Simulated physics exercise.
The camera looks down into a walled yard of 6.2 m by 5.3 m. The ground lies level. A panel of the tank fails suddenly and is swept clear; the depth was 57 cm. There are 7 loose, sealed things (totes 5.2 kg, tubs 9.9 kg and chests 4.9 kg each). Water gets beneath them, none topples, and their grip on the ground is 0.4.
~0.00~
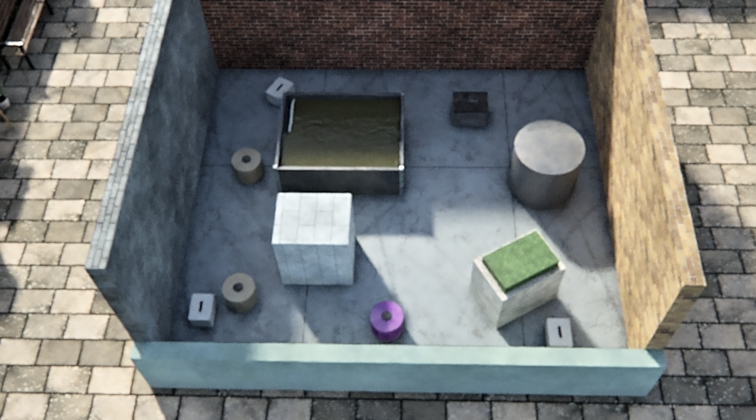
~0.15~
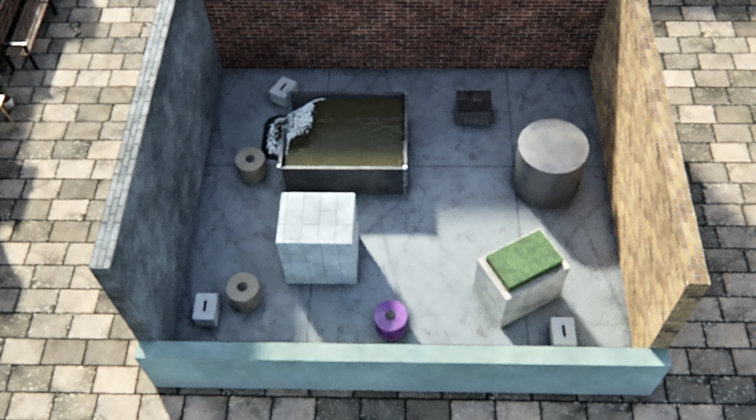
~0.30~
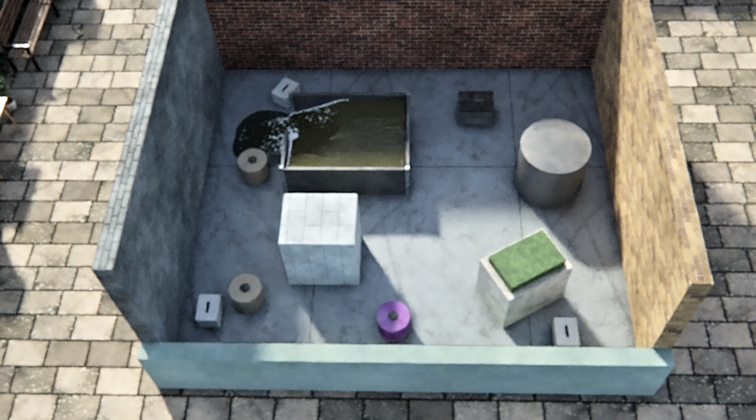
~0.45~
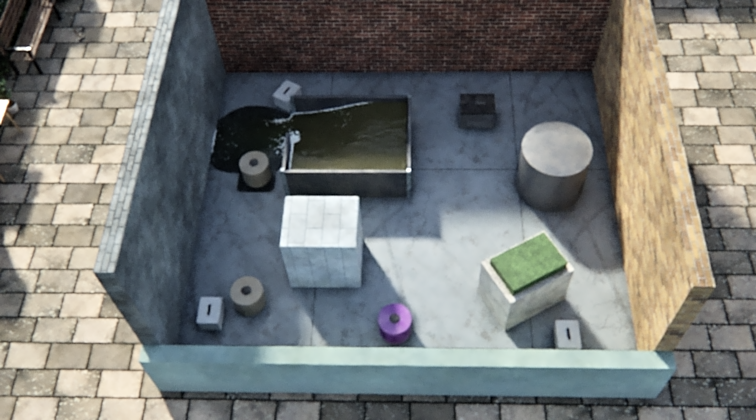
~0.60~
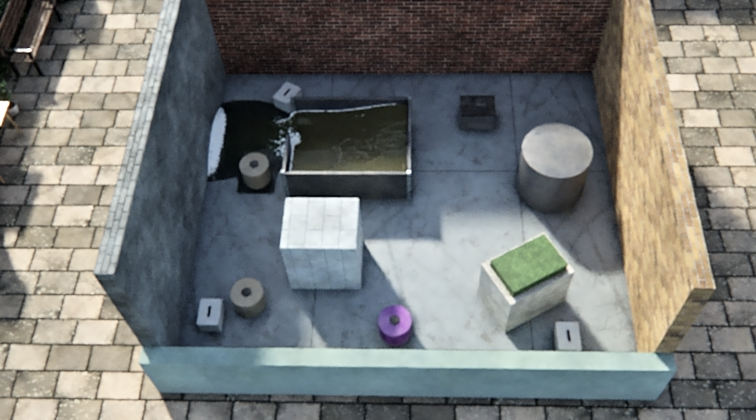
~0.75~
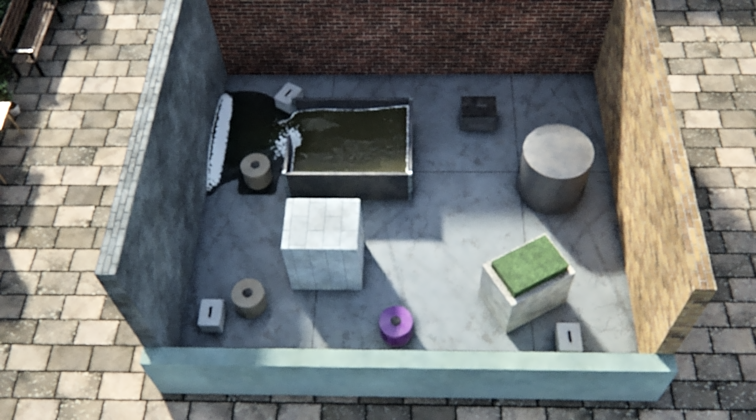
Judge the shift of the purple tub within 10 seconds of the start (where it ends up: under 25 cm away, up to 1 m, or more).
The purple tub is nudged along.
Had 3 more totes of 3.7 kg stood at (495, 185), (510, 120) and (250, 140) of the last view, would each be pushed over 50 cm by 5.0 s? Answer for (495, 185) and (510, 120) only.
In that order: Short of it, past it.
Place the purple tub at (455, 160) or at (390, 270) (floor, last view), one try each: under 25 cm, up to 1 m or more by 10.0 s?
In that order: It barely shifts; it barely shifts.
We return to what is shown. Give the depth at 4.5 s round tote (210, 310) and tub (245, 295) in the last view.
Roughly 11 and 4 cm.
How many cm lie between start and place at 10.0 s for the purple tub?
Roughly 50 cm.
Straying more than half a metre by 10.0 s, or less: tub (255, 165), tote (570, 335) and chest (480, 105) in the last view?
In turn: Less, short of it, over.
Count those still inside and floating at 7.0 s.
I count 2.
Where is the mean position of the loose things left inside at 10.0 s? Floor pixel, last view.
Near (455, 264).
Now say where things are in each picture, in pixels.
The purple tub at (387, 316), on the bottom; 2.4 m2 under water; 0 of 7 have shifted, in the first picture.
The purple tub at (391, 315) rests on the ground; water covers 2.7 m2; 0 of 7 have shifted, in the second picture.
The purple tub at (393, 316) rests on the ground; water covers 3.3 m2; 0 of 7 have shifted, in the third picture.
The purple tub at (395, 319) rests on the ground; water covers 3.9 m2; 0 of 7 have shifted, in the fourth picture.
The purple tub at (395, 320), on the bottom; water covers 4.2 m2; 0 of 7 have shifted, in the fifth picture.
The purple tub at (396, 321), on the bottom; water covers 4.4 m2; 0 of 7 have shifted, in the sixth picture.
After 2.0 s the purple tub is near (396, 321), 0.0 m from its start, aground; 0 afloat.
After 4.5 s the purple tub is near (400, 319), 0.1 m from its start, aground; 2 afloat.
After 7.0 s the purple tub is near (417, 316), 0.3 m from its start, aground; 2 afloat.
After 10.0 s the purple tub is near (435, 313), 0.5 m from its start, aground; 3 afloat.
